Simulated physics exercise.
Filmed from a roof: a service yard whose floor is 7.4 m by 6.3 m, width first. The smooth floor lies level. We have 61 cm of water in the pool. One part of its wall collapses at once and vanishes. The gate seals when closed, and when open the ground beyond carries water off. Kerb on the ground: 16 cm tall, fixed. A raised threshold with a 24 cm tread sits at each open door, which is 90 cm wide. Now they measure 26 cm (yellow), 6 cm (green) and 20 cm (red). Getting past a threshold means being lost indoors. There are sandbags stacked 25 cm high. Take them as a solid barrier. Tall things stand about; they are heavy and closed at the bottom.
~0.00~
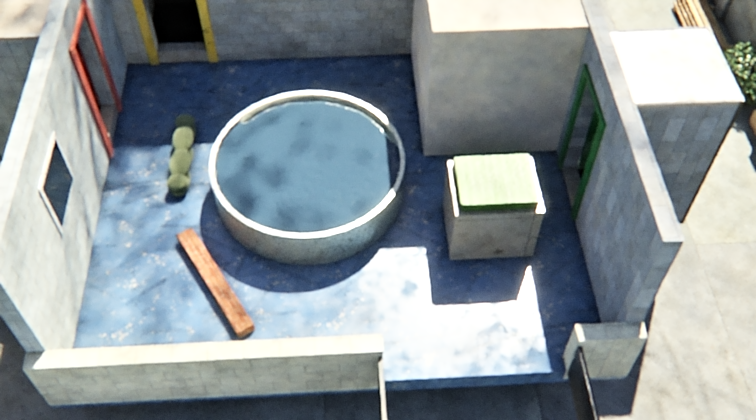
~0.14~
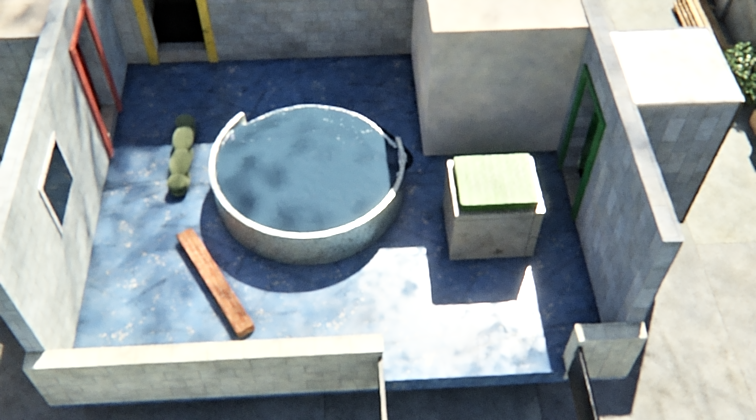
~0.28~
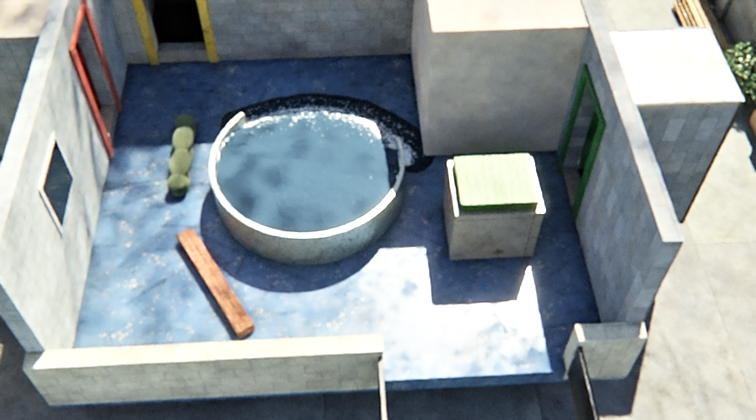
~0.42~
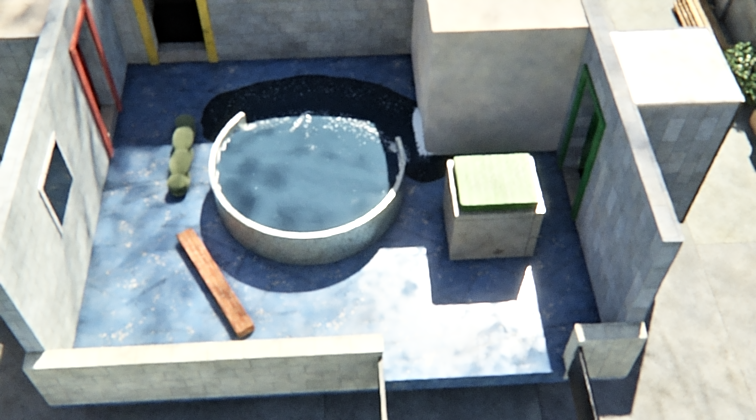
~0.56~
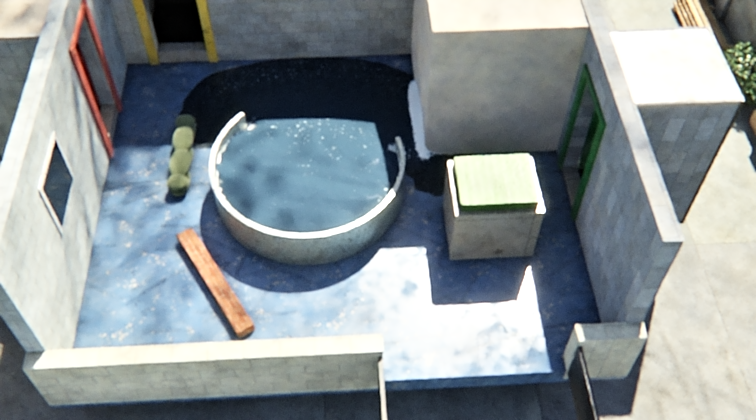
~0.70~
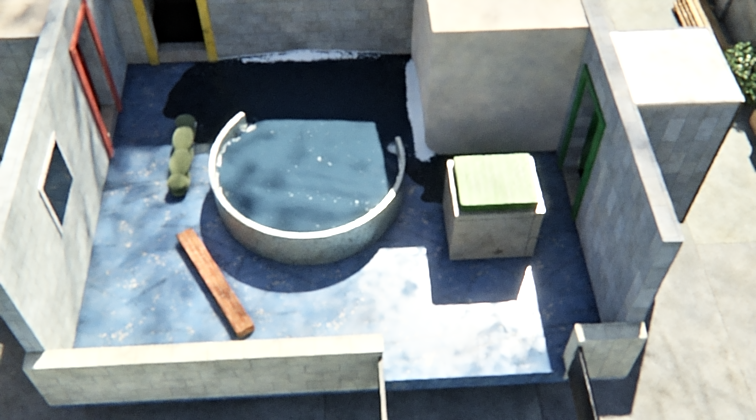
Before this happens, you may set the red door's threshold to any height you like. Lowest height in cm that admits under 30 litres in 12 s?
Roughly 22 cm.
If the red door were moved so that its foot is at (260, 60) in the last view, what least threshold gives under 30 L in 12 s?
Roughly 27 cm, give or take.
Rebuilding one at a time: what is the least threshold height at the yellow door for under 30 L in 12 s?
The yellow one would have to be about 19 cm high.
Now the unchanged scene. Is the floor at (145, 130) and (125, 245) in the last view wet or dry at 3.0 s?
I'd call the first touched by the flood and the second spared by the flood.
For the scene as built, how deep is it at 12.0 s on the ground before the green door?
Lab note: Depth approx. 8.0 cm.
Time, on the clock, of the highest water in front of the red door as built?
Peak time: Around 3.6 s.
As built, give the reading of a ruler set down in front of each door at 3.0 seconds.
The yellow door has 17 cm, the green door 3 cm and the red door 15 cm.
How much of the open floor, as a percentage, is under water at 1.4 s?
Near 30 per cent of the open floor.
After 1.4 s water covers 30 % of the floor, deepest (55 cm) near (405, 60); it has not reached the red door.
After 3.0 s water covers 40 % of the floor, deepest (37 cm) near (127, 70); 15 cm at the red door, 0 litres in over its 20 cm threshold.
After 12.0 s water covers 95 % of the floor, deepest (20 cm) near (558, 158); 13 cm at the red door, 41 litres in over its 20 cm threshold.
At the red door as built, the water arrived by 2.1 s and peaked near 30 cm at 3.6 s.
Run again over the same 12 s with other heights there, 53 litres in over 18.5 cm, 13 litres over 25 cm. The limit of 30 litres is kept from about 22 cm up.
